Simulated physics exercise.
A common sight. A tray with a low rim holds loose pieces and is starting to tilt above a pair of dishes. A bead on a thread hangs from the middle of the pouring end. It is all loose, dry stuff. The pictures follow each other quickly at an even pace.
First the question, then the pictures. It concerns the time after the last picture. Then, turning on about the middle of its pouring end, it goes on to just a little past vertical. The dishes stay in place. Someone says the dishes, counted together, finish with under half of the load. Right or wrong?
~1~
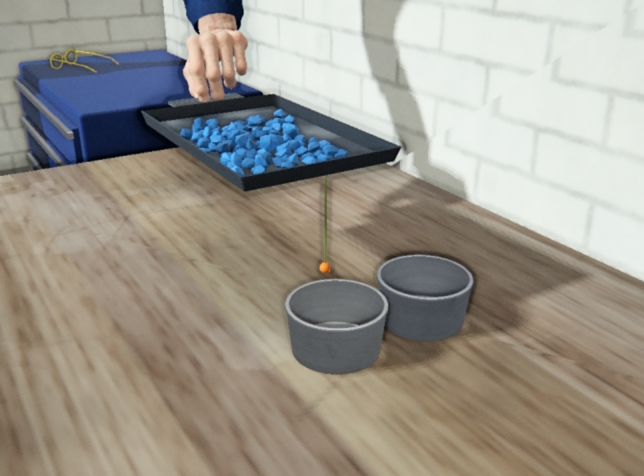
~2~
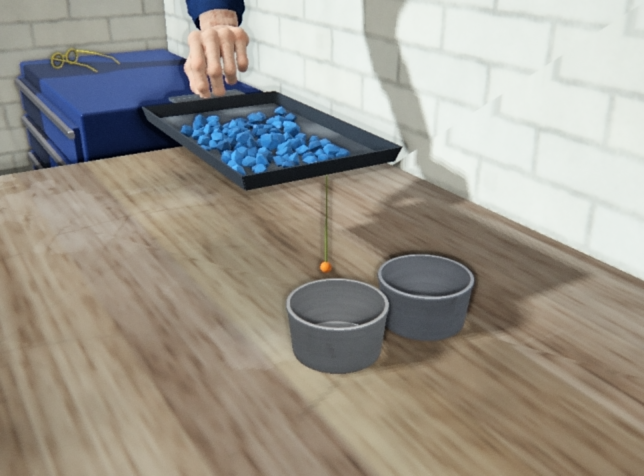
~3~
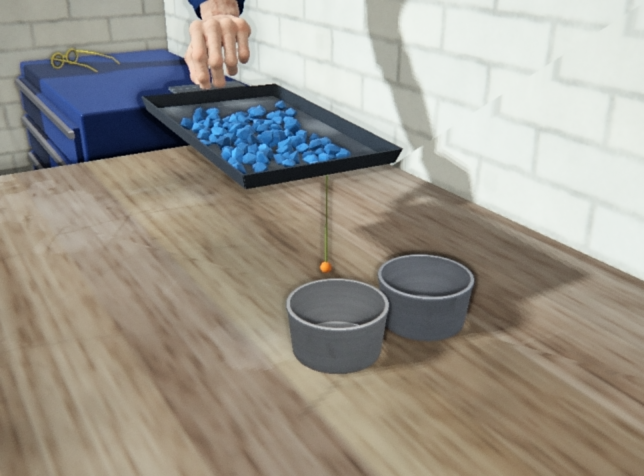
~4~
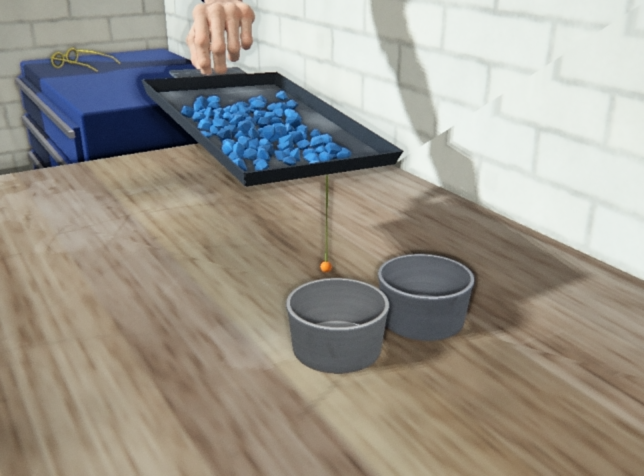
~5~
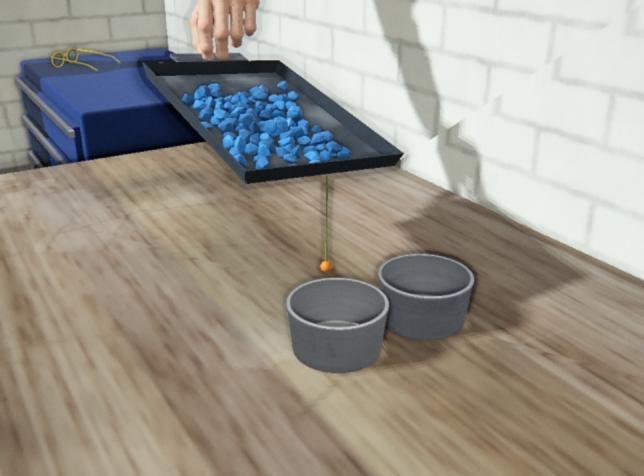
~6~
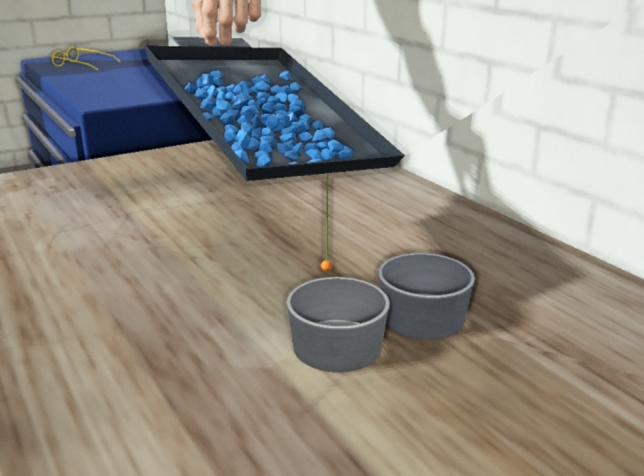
Wrong, they hold over half.
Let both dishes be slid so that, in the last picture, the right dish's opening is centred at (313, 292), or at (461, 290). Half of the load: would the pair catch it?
Well, the minor share the first time and the minor share the second time.
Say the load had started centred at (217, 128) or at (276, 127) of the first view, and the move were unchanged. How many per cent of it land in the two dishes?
First about 80, then 80 per cent.
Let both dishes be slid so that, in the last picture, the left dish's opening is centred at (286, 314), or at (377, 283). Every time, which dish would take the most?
The one at right the first time, the one at left the second.
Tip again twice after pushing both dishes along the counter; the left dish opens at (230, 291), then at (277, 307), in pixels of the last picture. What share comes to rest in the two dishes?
In order, 0 % and 50 %.
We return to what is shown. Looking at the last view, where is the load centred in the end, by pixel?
At about (412, 316), give or take.
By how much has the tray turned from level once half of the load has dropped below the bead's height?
It's turned some 100 degrees by then.
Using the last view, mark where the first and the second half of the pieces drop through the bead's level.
At (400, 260) for the first part, then at (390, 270) for the others.
Shortly afterwards, tray tipped steeply; all but a few on the tray; only a few outside both; only a few in the air.
Next, tray tipped past a quarter turn; near a quarter on the tray; a little in the left dish; near a quarter in the right dish; a little outside both; near a third in the air.
Some moments later, tray tipped past a quarter turn; near a quarter in the left dish; near half in the right dish; near a quarter outside both.
In the end, tray tipped past a quarter turn; near a quarter in the left dish; near half in the right dish; near a quarter outside both.
